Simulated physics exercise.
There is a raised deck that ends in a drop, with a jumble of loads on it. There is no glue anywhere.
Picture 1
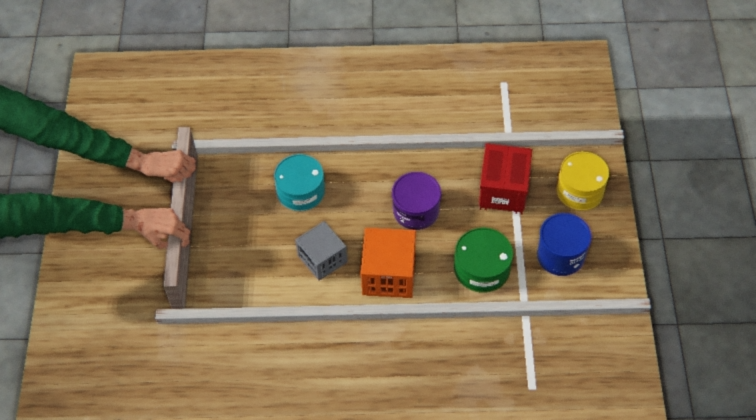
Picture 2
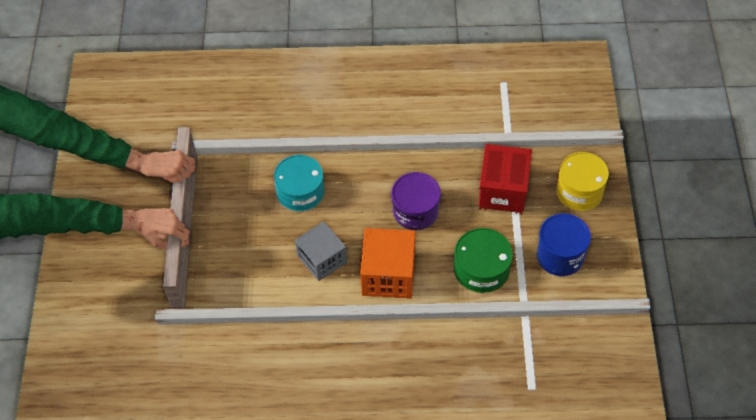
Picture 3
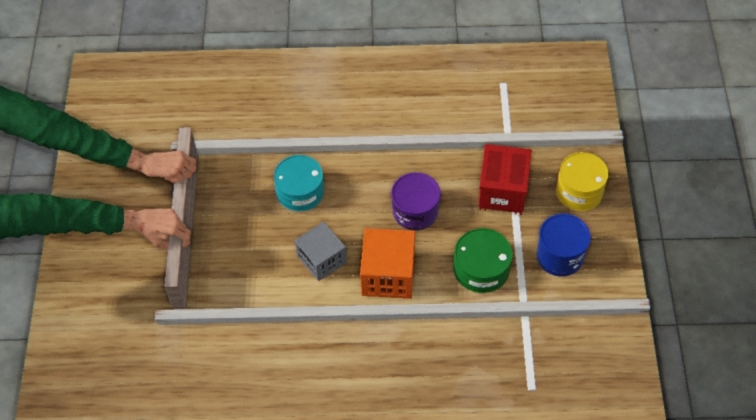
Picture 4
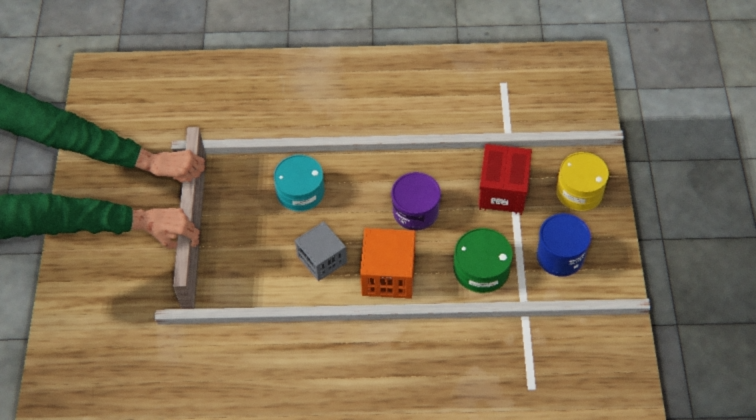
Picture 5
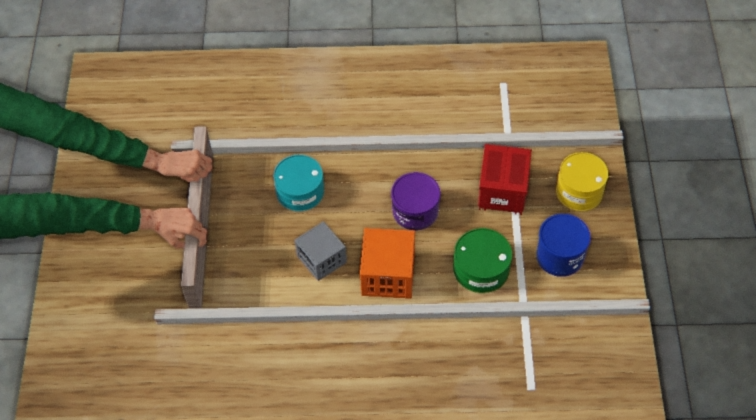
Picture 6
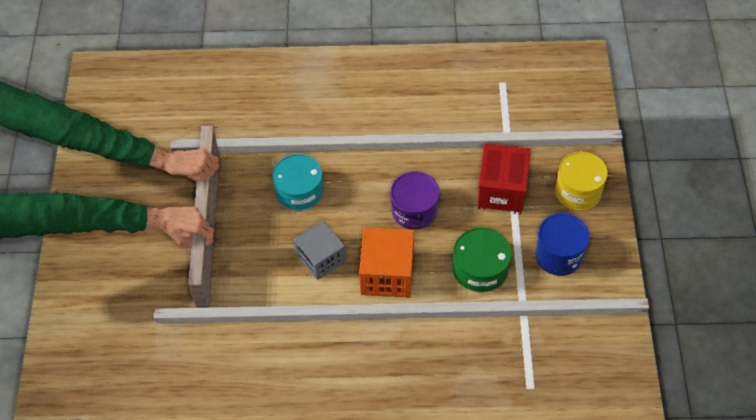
Green-sleeved arms holding a plank across two rails, then sliding it slightly right toward colourful canisters and crates that stay still.
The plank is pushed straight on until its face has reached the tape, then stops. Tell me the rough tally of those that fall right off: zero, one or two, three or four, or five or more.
The ones going over the edge come to a single one or a pair, I'd say.
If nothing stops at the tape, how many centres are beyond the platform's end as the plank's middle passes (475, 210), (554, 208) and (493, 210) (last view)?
In order, that gives 1, then 3, then 1.
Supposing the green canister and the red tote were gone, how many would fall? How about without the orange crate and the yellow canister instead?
You'd get 0 in the first case and 0 in the second one.
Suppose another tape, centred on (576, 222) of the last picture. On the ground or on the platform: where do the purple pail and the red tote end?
Lab note: Purple pail is safe; red tote comes off.
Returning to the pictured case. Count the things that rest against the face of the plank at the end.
At rest, 3 are in contact.
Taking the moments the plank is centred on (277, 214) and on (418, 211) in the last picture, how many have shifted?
So 1, and at the other place 6.
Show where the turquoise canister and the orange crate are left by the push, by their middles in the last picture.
Final positions: Near (537, 175); near (585, 269).
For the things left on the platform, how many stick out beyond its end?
The total would be 1.
Soon after, none off yet; yellow canister at rest near (581, 181); blue pail at rest near (562, 245); red tote at rest near (504, 179).
Then, none off yet; yellow canister at rest near (581, 181); blue pail moved about its own width near (627, 237); red tote moved a little near (531, 181).
By the end, the number that fall off is one or two; fallen, blue pail and yellow canister.
